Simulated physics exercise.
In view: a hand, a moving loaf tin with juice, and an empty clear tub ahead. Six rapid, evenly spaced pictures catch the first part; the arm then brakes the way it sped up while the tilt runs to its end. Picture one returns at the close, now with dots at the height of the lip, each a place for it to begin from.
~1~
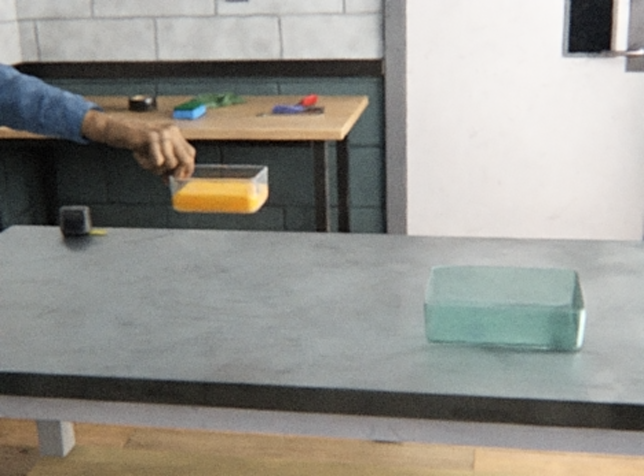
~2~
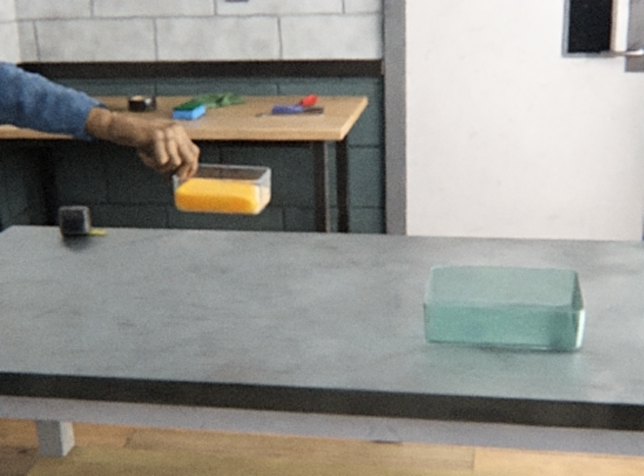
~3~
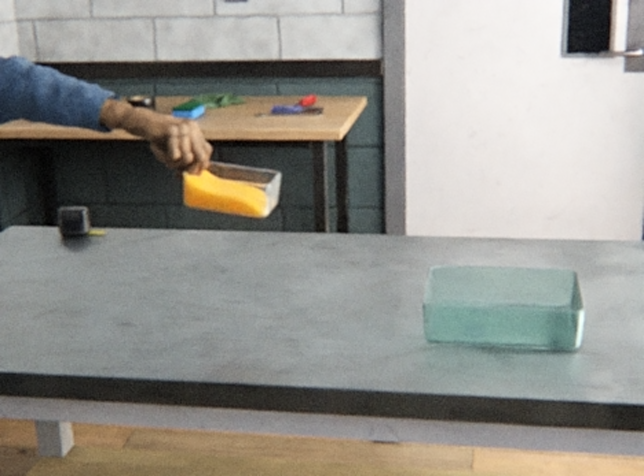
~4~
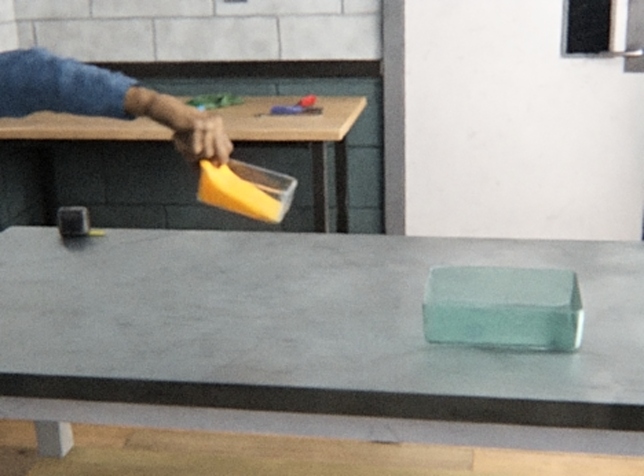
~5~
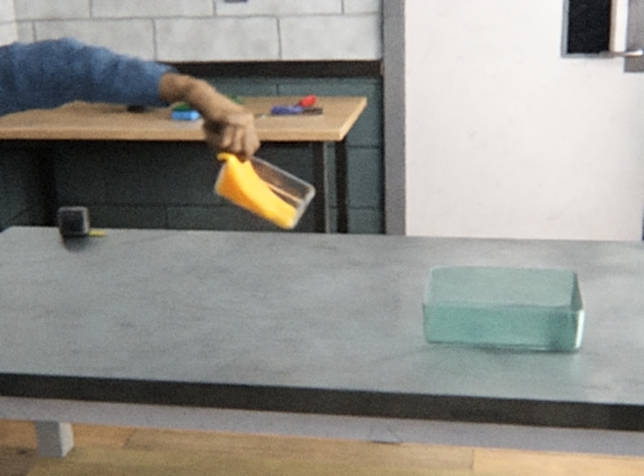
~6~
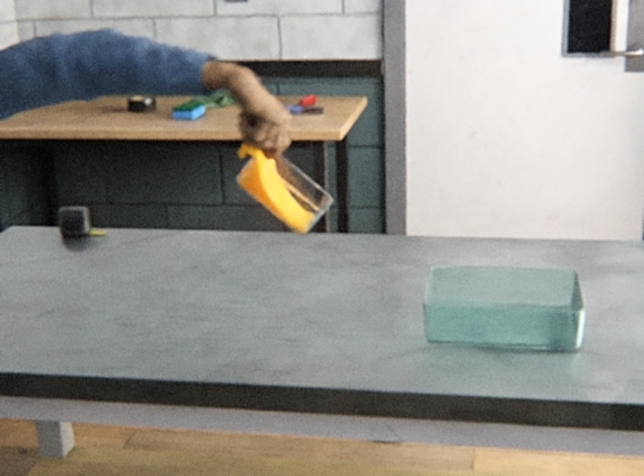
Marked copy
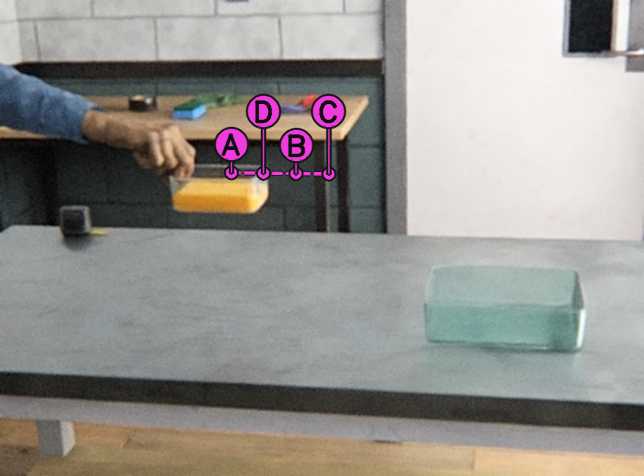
A hand moves a clear container of orange liquid right and tilts it steeply.
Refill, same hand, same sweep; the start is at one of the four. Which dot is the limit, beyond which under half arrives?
The limit is B.
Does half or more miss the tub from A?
Yes.
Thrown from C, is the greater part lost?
No, not at all.
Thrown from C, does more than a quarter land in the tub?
Yes, clearly.
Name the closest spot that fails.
D it is.
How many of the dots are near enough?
Two of the four.
On the marked copy, A at (231, 172); B at (296, 173); C at (328, 173); D at (263, 173).
With A, about 5 % lands in the tub, 92 % falls short.
With B, about 66 % lands in the tub, 20 % falls short and 14 % goes beside or beyond.
With C, about 69 % lands in the tub, 15 % falls short and 16 % goes beside or beyond.
With D, about 26 % lands in the tub, 69 % falls short and 5 % goes beside or beyond.
